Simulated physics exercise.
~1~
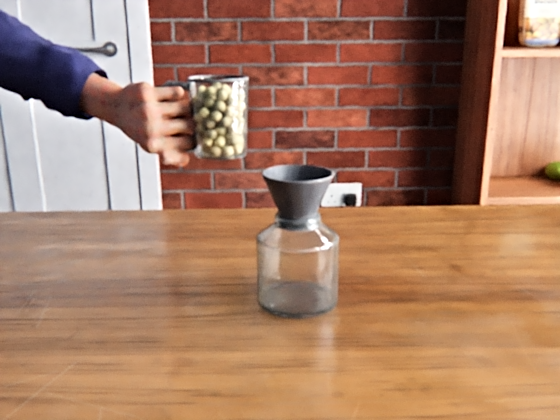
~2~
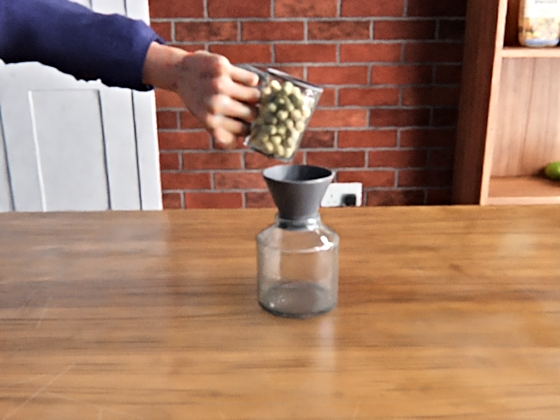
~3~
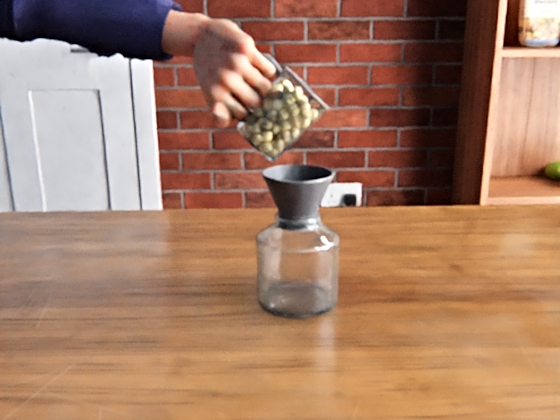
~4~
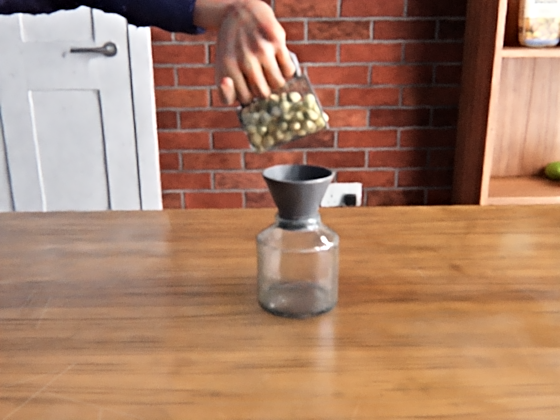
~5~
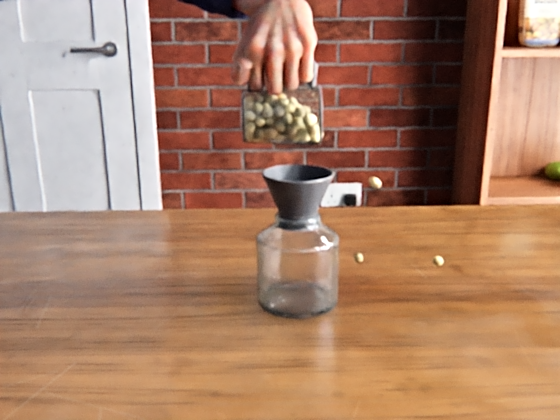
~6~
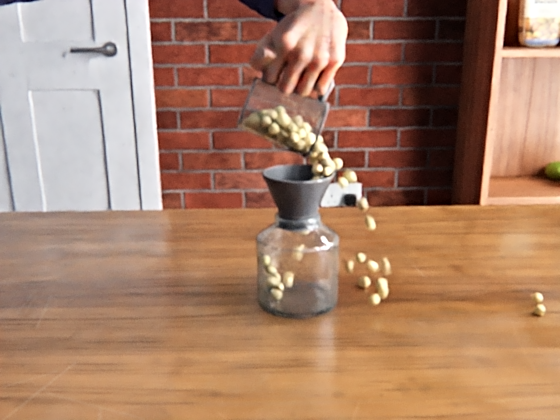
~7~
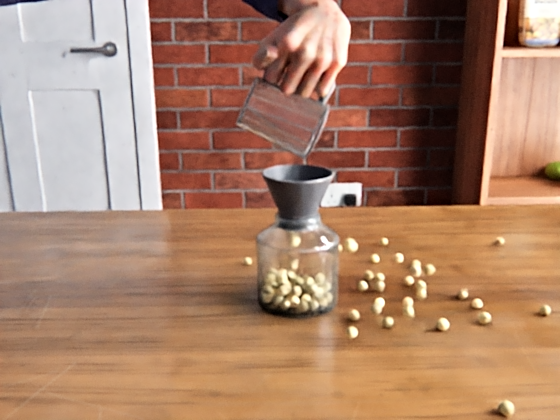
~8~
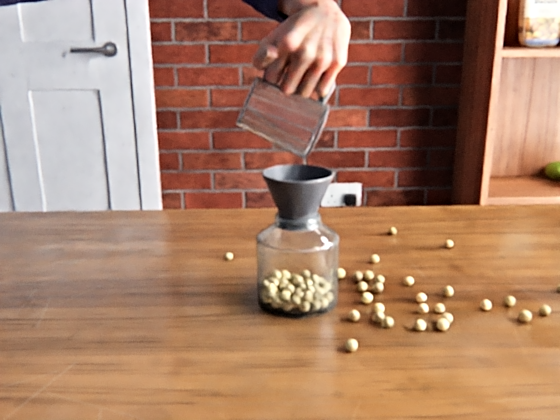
In a room with a red brick wall, a pale door on the left and wooden shelves on the right, a still camera looks across a wooden table. A clear glass jar stands near the middle with a grey funnel in its neck. From the left, a hand in a dark blue sleeve carries a clear cup of pale, round nuts over the funnel, tipping it further and further. A few nuts fall first and miss to the right, then many pour down, some through the funnel and others onto the table. Finally the cup looks empty, most nuts rest in the jar, and the rest lie scattered, mainly to its right.
